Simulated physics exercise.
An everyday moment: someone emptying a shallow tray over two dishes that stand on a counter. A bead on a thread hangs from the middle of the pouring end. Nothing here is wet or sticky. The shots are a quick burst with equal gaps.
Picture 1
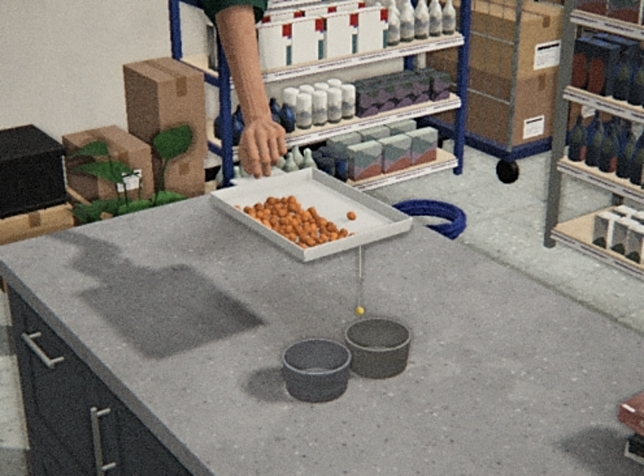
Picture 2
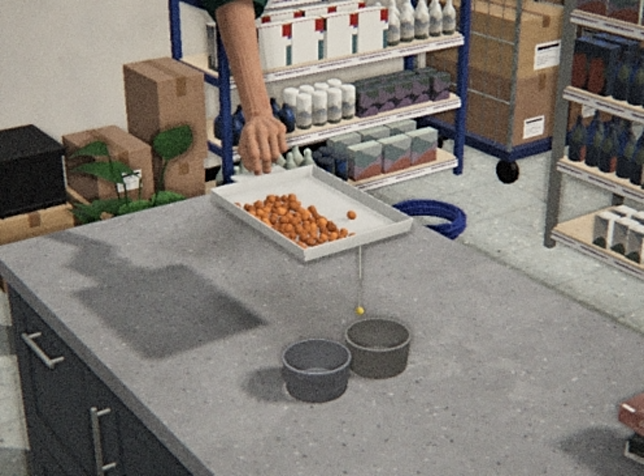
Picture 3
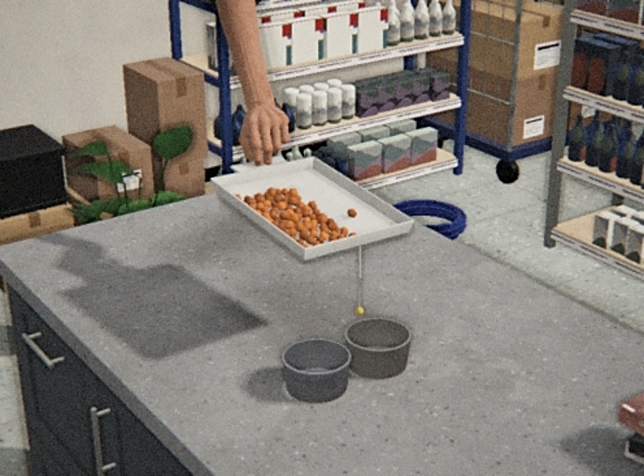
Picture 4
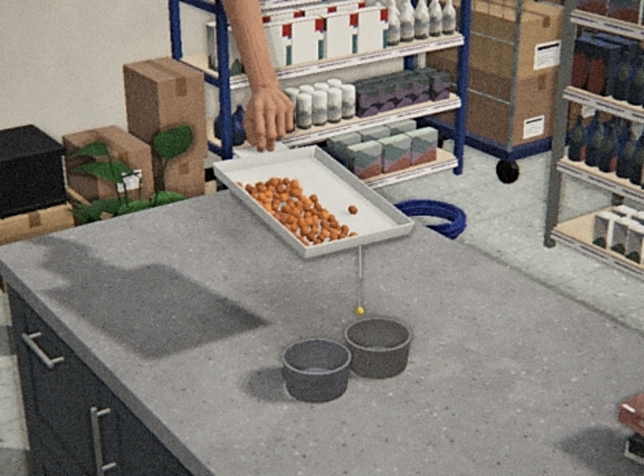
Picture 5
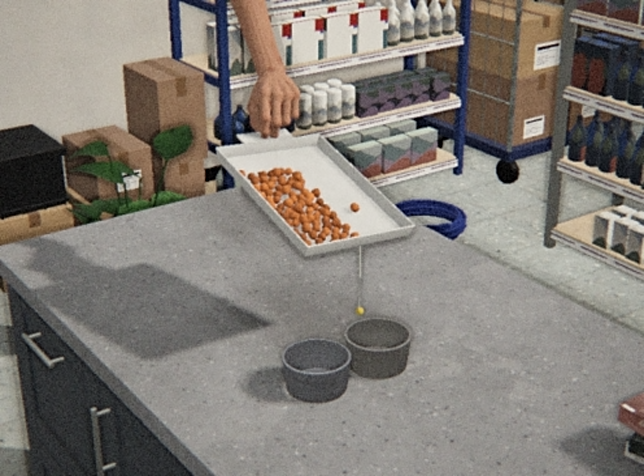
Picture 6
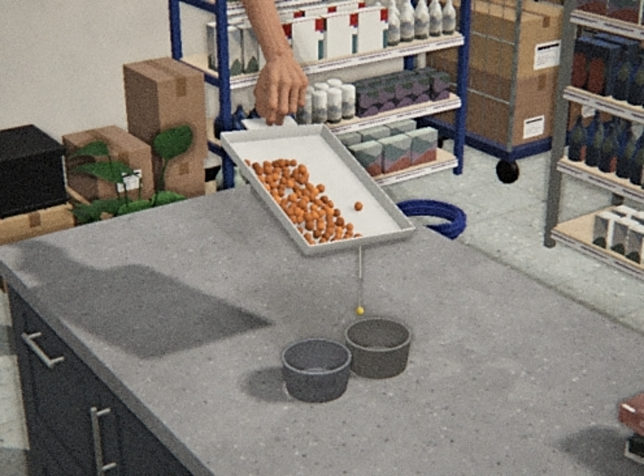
A hand grips the far end of a shallow white tray of small orange-brown coated peanuts, held above two dark round dishes on a grey counter. It gradually raises that end, steepening the tray, and some of the peanuts shift slightly toward the lower end, where a bead hangs on a thread.
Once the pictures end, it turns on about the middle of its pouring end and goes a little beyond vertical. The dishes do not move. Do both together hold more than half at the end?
They take less than half between them.
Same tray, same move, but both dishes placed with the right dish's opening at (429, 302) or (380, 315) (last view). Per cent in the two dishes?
Roughly 40 per cent, and 20 per cent.
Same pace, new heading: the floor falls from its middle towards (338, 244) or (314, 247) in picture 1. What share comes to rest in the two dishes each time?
First some 80, then 50 per cent.
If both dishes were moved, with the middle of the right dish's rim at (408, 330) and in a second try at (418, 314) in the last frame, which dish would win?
One: The right one. Two: The dish on the right.
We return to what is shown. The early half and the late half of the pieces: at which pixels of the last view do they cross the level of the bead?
Around (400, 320) and then (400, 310).
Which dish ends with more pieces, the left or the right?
That is the right one.
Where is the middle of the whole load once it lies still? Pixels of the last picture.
Near (401, 358).
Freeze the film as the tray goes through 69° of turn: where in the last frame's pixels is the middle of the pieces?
At about (363, 218).
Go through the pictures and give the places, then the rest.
The first frame shows corners of the pouring end at (305, 249) and (409, 218), level; middle of the load at (297, 223), coated peanuts; left dish at (336, 383); right dish at (398, 359); bead on its thread at (359, 311).
The second frame shows corners of the pouring end at (305, 248) and (409, 218), level; middle of the load at (297, 221).
The third frame shows corners of the pouring end at (306, 247) and (410, 220), tipped barely, lowest at the right corner; middle of the load at (298, 217).
The fourth frame shows corners of the pouring end at (307, 246) and (411, 222), tipped a little, lowest at the right corner; middle of the load at (299, 211).
The fifth frame shows corners of the pouring end at (309, 245) and (411, 224), tipped clearly, lowest at the right corner; middle of the load at (301, 205).
The sixth frame shows corners of the pouring end at (310, 244) and (412, 227), tipped clearly, lowest at the right corner; middle of the load at (305, 200), about a quarter on the move; left dish at (336, 383); right dish at (398, 359).
Soon, tray tipped steeply; nearly all on the tray; a small part in the air.
A while on, tray tipped past a quarter turn; most on the tray; a stray few in the right dish; a small part outside both; a small part in the air.
Towards the end, tray tipped past a quarter turn; about a third in the right dish; about two thirds outside both.
Finally, tray tipped past a quarter turn; none in the left dish; about a third in the right dish; about two thirds outside both.
